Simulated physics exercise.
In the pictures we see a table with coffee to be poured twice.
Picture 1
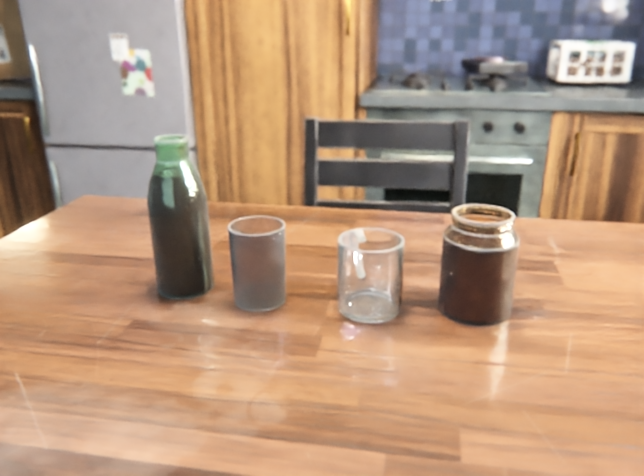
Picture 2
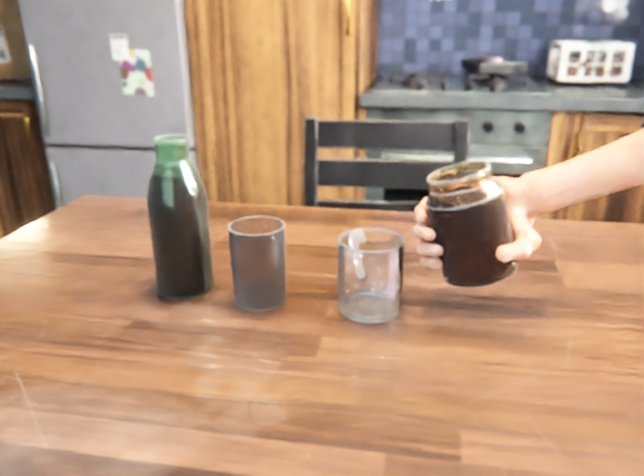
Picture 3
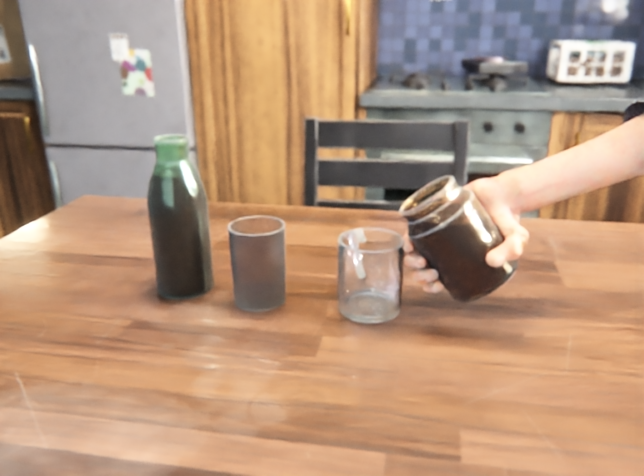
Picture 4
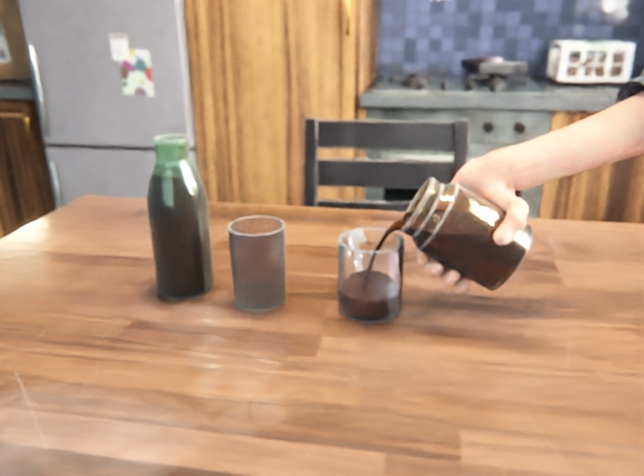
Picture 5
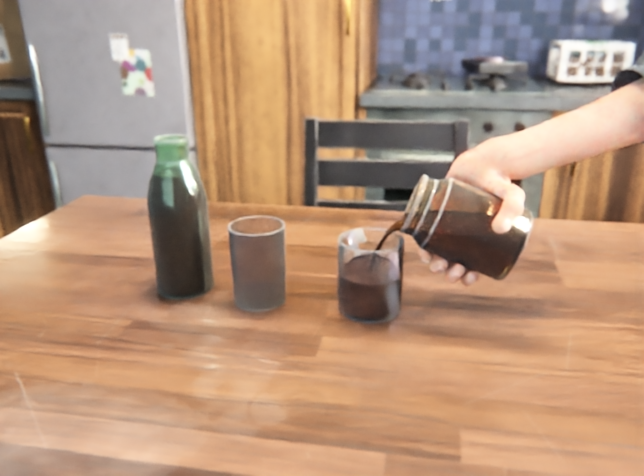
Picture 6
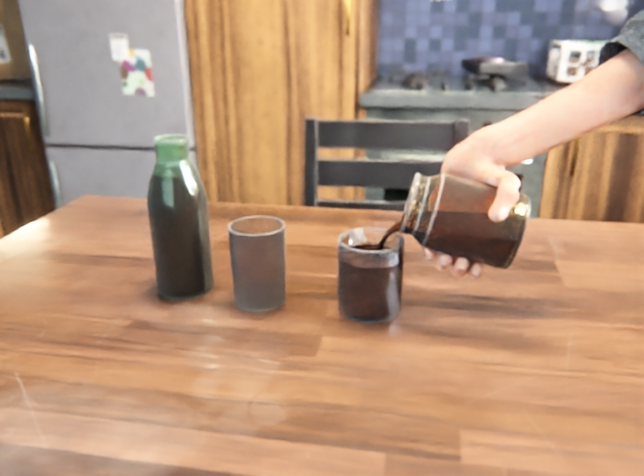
To begin with, a green-necked bottle, a tumbler, an empty glass mug and a jar of dark coffee stand in a row on a wooden table. A hand reaches in from the right, lifts the jar and tilts it left toward the mug. Coffee streams out, and the dark level in the mug rises.
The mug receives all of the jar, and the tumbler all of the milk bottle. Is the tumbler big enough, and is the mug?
In order: The tumbler is going to be too small for that pour; the mug is going to be too small for that pour.
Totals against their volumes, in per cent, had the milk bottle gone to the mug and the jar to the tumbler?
Estimate: 160 in a hundred, then 160 in a hundred.
A moment on, the mug is full to the brim and overflowed.
When it is over, the tumbler is full to the brim and overflowed; the mug is full to the brim and overflowed.
